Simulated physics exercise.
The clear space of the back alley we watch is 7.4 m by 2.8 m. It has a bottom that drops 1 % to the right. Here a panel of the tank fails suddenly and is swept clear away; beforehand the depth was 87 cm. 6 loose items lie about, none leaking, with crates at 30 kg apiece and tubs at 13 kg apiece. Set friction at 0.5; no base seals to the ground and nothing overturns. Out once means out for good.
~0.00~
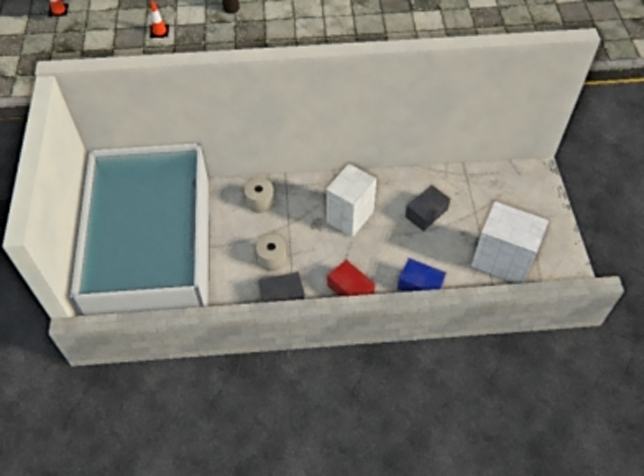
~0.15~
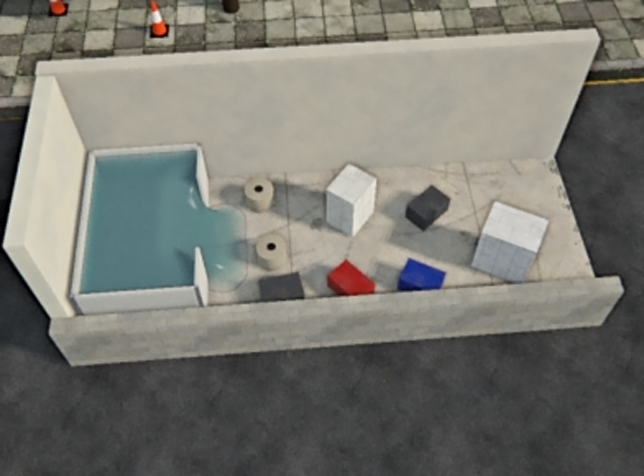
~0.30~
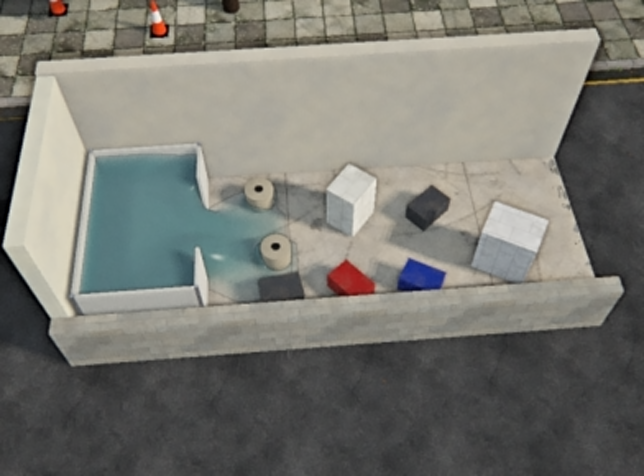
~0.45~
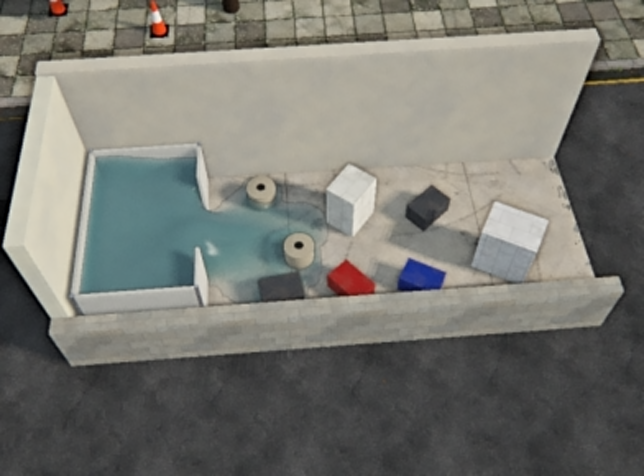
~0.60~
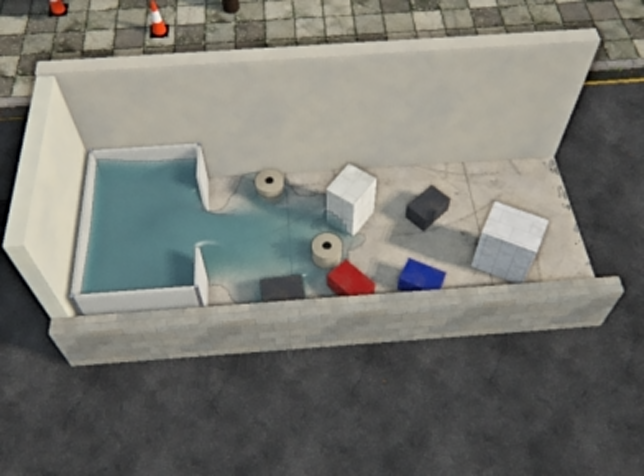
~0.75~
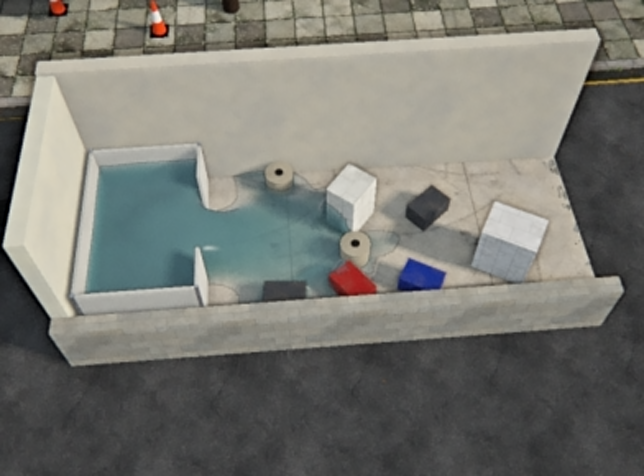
Water pouring through a gap in a pool's side and spreading right across paving, carrying two round tubs among scattered blocks.
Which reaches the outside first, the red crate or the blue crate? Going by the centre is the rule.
The red one.
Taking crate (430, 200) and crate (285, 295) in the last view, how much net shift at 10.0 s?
Log: Item 1 washed out; item 2 gone out.
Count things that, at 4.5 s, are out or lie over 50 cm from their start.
6.
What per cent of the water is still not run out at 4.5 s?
About 74 in a hundred parts of the water.
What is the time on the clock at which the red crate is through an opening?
Exit time: About 9.0 s.
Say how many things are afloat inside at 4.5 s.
By my count, 4.
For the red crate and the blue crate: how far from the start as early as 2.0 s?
Roughly 150 and 120 cm.
After 2.0 s the red crate is near (466, 267), 1.7 m from its start, afloat; the blue crate is near (504, 275), 1.2 m from its start, afloat; 0 of 6 are out; 4 afloat.
After 4.5 s the red crate is near (458, 261), 1.6 m from its start, afloat; the blue crate is near (504, 276), 1.2 m from its start, aground; 1 of 6 are out; 4 afloat.
After 7.0 s the red crate is near (484, 190), 2.7 m from its start, aground; the blue crate is near (503, 278), 1.2 m from its start, aground; 2 of 6 are out; 2 afloat.
After 10.0 s the red crate has gone out (at 8.9 s); the blue crate is near (502, 278), 1.2 m from its start, aground; 5 of 6 are out; 0 afloat.
